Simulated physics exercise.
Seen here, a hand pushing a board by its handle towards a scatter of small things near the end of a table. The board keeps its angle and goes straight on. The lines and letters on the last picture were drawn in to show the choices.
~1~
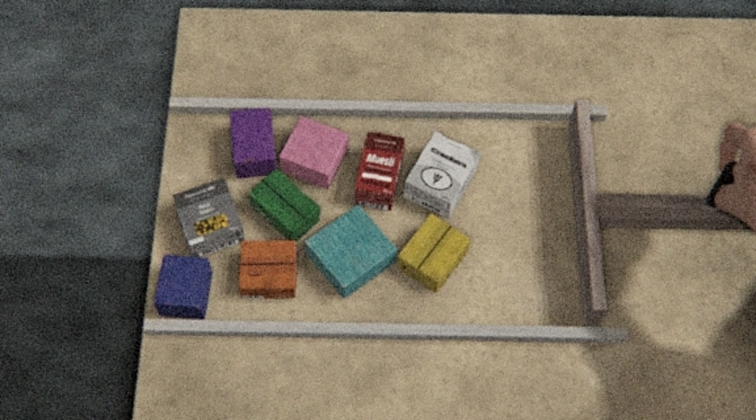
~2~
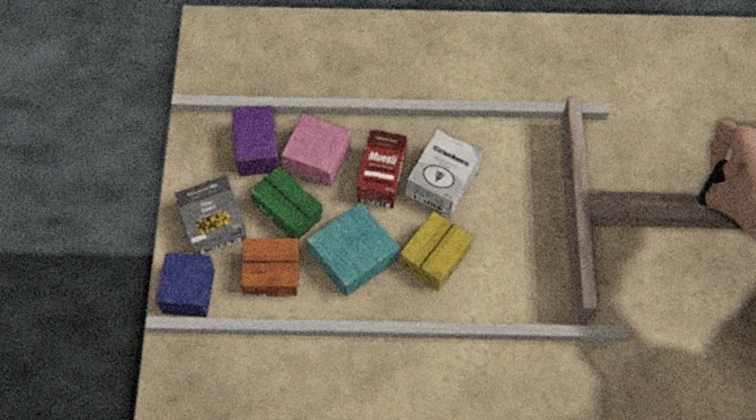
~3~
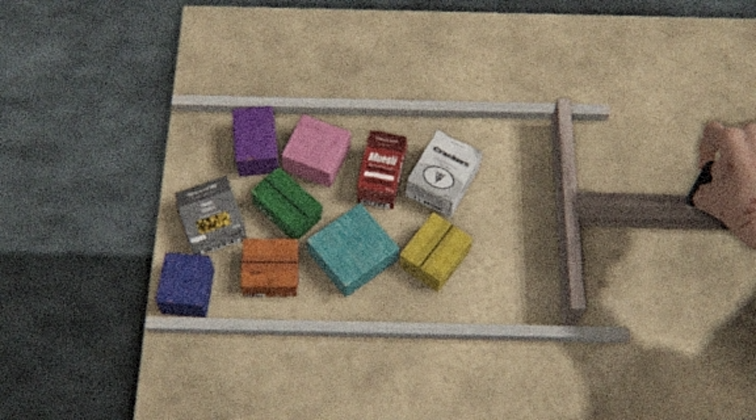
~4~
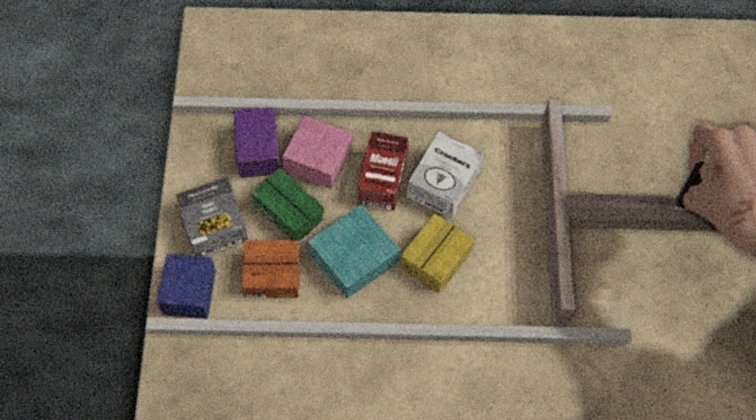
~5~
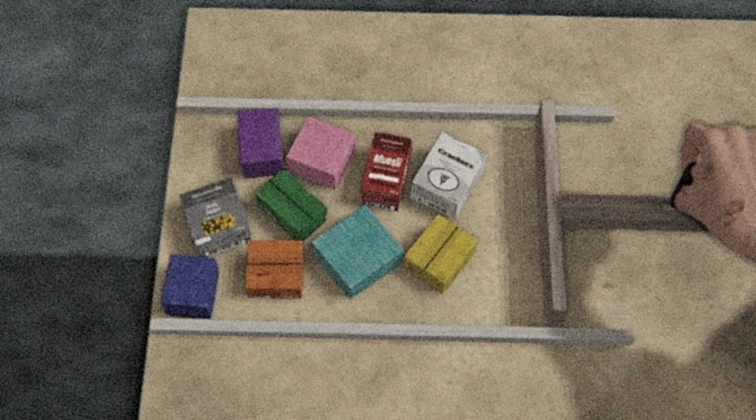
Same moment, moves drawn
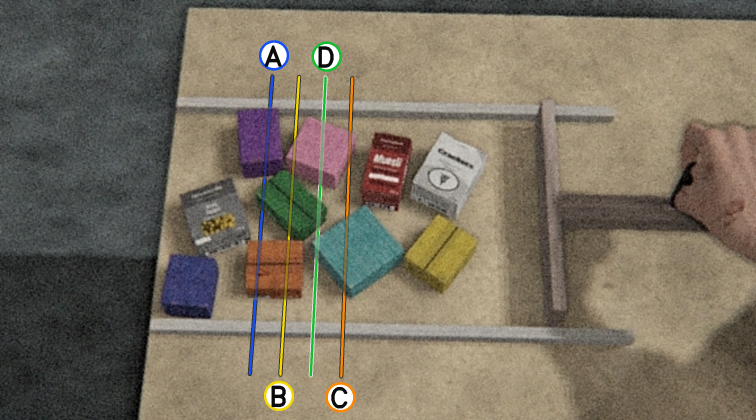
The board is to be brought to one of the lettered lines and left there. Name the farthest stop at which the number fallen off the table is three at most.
It should halt at D.
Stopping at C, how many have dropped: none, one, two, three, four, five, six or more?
By then, one.
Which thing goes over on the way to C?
The blue block goes over.
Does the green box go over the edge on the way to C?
No.
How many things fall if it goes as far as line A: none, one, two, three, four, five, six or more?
By then, six or more.
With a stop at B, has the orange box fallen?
By then, yes.
On the marked copy, A at (262, 215); B at (290, 216); C at (347, 217); D at (319, 217).
With D. Early on, board (471, 198); yellow box (427, 259); white packet (432, 179).
Further on, board (386, 196); blue block (180, 288); purple block (216, 139).
At the end, board (324, 194); blue block over the edge; purple block over the edge; two fallen.
As for the rest, A drops six; B drops four; C is within the limit but short.
